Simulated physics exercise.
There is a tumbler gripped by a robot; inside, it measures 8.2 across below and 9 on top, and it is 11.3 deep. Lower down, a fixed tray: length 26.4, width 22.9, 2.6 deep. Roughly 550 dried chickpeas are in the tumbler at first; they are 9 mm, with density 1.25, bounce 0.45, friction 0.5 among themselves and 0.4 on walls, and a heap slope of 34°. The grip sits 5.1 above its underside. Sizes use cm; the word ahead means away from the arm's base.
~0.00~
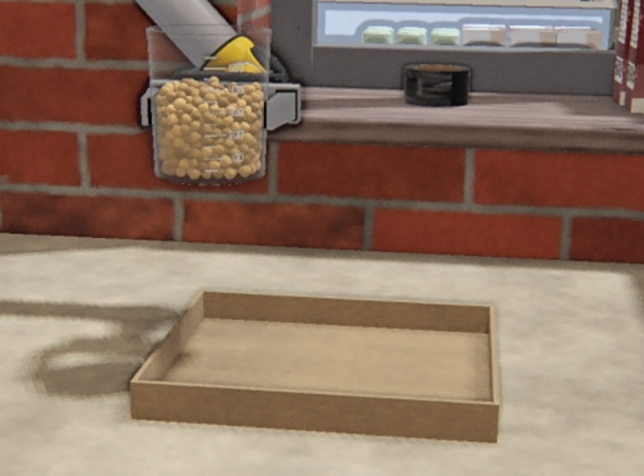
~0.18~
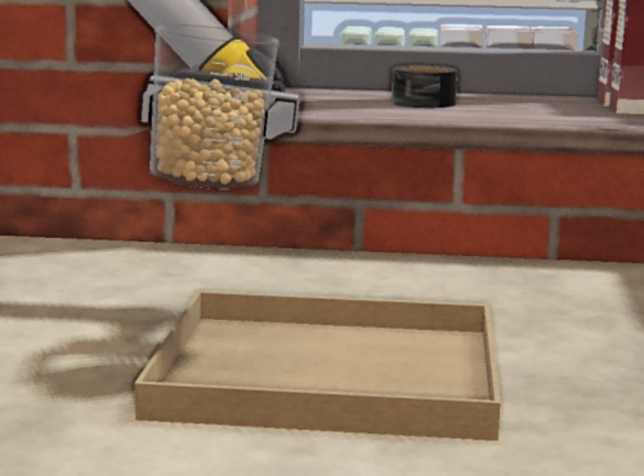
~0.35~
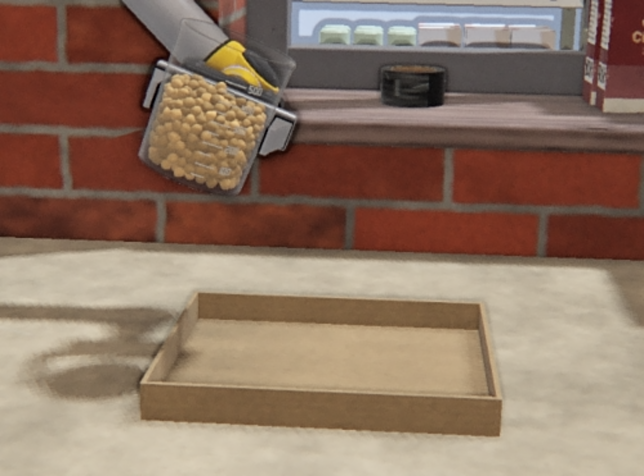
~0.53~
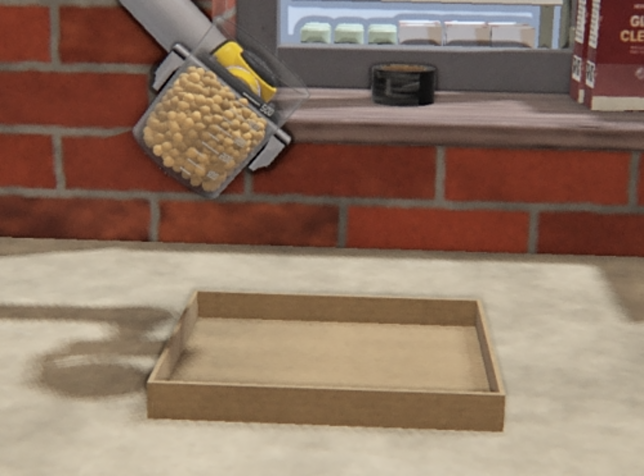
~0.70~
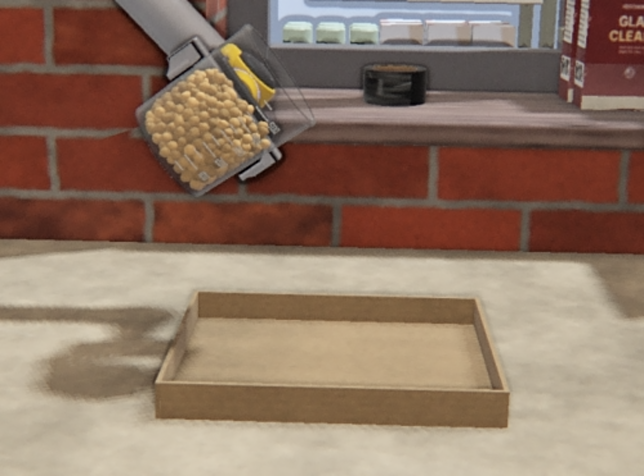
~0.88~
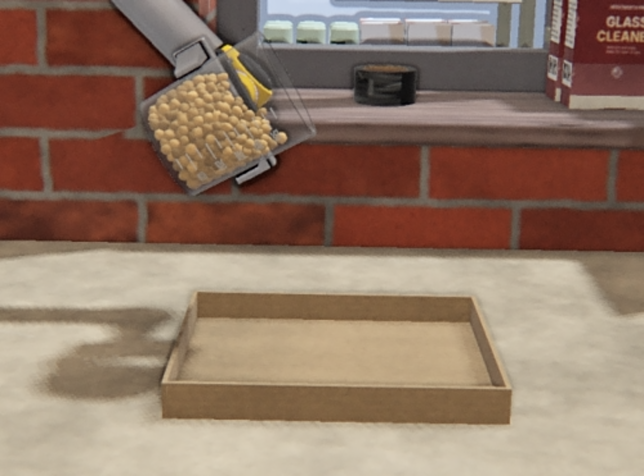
A clear tumbler of pale tan chickpeas, gripped by a grey and yellow robot arm at upper left, starts upright and tilts steadily to the right until steeply slanted, the chickpeas shifting toward its lower side. Below it, an empty brown tray sits on a pale counter before a red brick wall, with a black tin and dark red boxes on the windowsill. The view, from the front and slightly above, drifts gently sideways.
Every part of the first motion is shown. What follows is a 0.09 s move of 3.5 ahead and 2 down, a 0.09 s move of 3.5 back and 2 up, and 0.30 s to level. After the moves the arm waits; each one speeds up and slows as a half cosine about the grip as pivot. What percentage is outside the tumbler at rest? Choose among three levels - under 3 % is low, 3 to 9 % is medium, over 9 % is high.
The level is medium.
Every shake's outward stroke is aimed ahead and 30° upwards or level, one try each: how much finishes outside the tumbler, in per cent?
About 30 and 15 per cent.
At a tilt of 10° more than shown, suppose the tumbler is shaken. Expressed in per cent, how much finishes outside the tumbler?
Estimate: Close to 10 in a hundred.
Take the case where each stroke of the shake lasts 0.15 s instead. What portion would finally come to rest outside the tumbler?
Then roughly 0 percent.
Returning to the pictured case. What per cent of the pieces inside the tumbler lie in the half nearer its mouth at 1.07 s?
Roughly 35 per cent.
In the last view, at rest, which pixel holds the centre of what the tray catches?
Around (426, 360).
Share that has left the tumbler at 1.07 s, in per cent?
So far around 0 % is out.
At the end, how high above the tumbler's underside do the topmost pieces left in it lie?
Around 8.5 cm above the underside.
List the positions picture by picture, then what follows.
In the first picture, tumbler middle at (210, 105), level; upper third of the load around (210, 102), from x 160 to 260, top at y 85; 549 in the tumbler.
In the second picture, tumbler middle at (211, 108), tilted 6° forward; upper third of the load around (208, 106), from x 160 to 260, top at y 85.
In the third picture, tumbler middle at (213, 110), tilted 21° forward; upper third of the load around (202, 107), from x 155 to 260, top at y 80.
In the fourth picture, tumbler middle at (218, 112), tilted 39° forward; upper third of the load around (201, 105), from x 150 to 260, top at y 70.
In the fifth picture, tumbler middle at (223, 115), tilted 54° forward; upper third of the load around (203, 103), from x 150 to 265, top at y 75.
In the sixth picture, tumbler middle at (225, 117), tilted 60° forward; upper third of the load around (203, 107), from x 155 to 280, top at y 80; 549 in the tumbler.
By 1.07 s, tilted 60° forward, highest piece 25 above the table; 543 in the tumbler, 6 in flight or on a rim.
By 1.26 s, tilted 14° forward, highest piece 27 above the table; 521 in the tumbler, 20 in the tray, 8 in flight or on a rim.
By 1.56 s, level, highest piece 25 above the table; 521 in the tumbler, 26 in the tray, 2 on the table or floor.
By 2.61 s, level, highest piece 25 above the table; 521 in the tumbler, 26 in the tray, 2 on the table or floor.
Final count, 521 in the tumbler, 26 in the tray, 2 on the table or floor. That is 5 % outside the tumbler.
